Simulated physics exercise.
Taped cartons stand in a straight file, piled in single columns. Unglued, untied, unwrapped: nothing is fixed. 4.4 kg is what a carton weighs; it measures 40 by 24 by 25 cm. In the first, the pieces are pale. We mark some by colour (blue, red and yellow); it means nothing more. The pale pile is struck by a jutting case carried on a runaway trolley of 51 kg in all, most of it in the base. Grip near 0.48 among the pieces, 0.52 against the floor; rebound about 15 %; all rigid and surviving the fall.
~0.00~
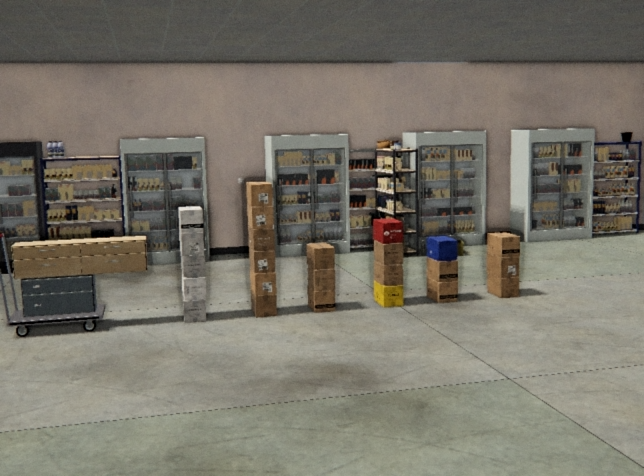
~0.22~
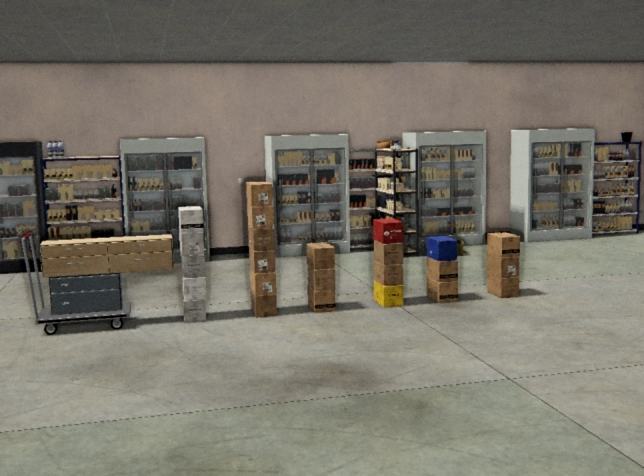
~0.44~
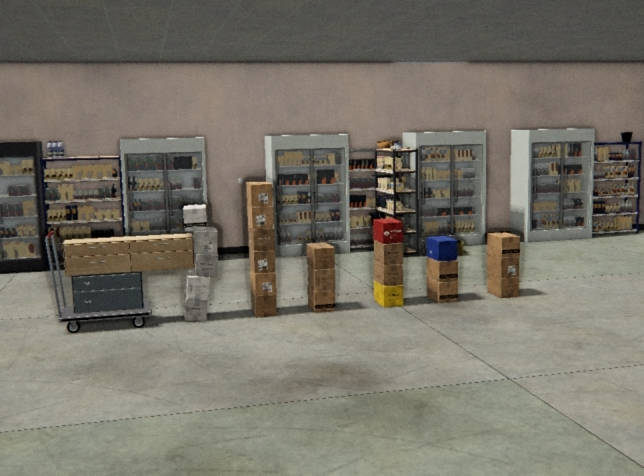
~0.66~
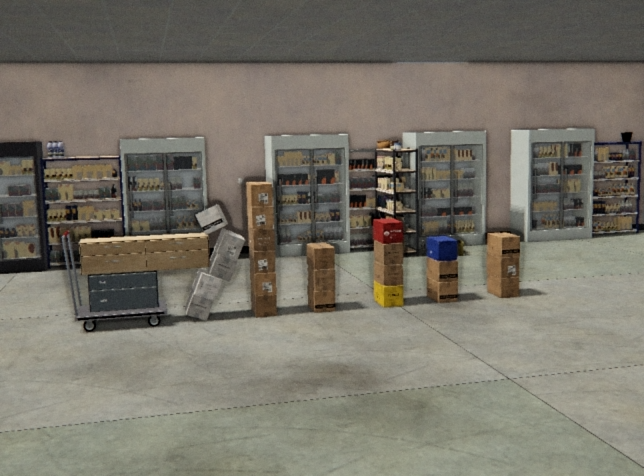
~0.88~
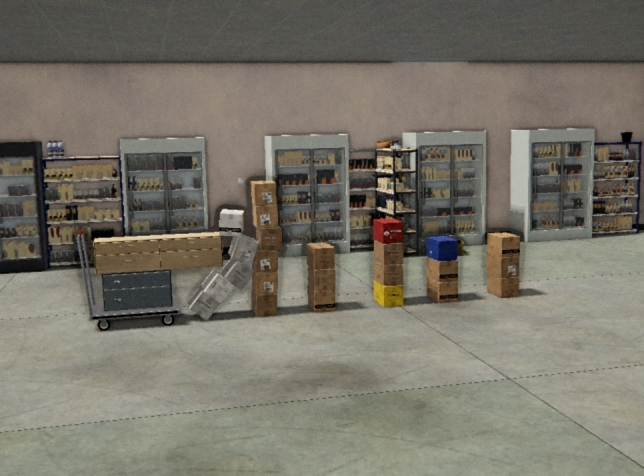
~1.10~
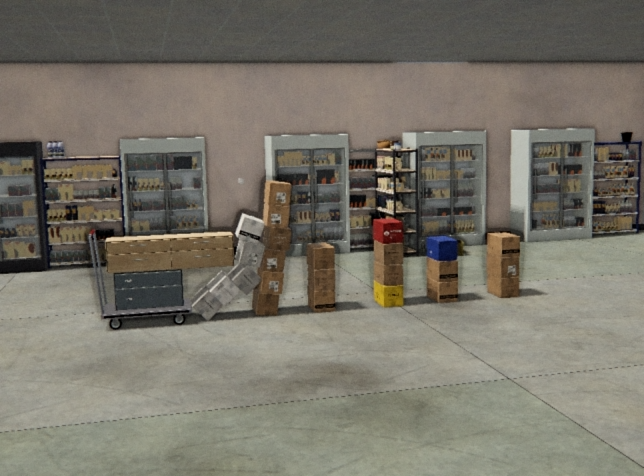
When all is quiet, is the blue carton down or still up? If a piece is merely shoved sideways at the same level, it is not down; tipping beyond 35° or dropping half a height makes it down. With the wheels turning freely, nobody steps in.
In the end the carton goes down.
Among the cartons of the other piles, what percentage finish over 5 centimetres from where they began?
95 %.
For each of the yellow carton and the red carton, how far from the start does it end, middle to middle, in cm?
Net displacement (cm): Yellow = 20; red = 140.
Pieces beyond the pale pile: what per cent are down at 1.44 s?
By that time it is 0 percent.
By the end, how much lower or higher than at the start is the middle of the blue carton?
Lower, by roughly 25 cm.
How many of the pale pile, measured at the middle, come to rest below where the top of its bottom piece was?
Pale pieces counted: 2.
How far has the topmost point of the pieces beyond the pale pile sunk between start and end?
By about 95 cm, start to end.
By 1.44 s, 5 of the pale pile down; none of the 19 other cartons down, 6 disturbed; blue carton unmoved.
By 1.98 s, 5 of the pale pile down; 9 of the 19 other cartons down; blue carton unmoved; red carton tilted 27°.
By 2.76 s, 5 of the pale pile down; 16 of the 19 other cartons down; blue carton tilted 10°, 18 cm lower; yellow carton tilted 54°.
When it is over (3.7 s), 5 of the pale pile down; 18 of the 19 other cartons down; blue carton tilted 3°, 24 cm lower; yellow carton tilted 52°; red carton 50 cm lower. In pixels of the last frame, middles, blue carton near (509, 264), yellow carton near (400, 288).
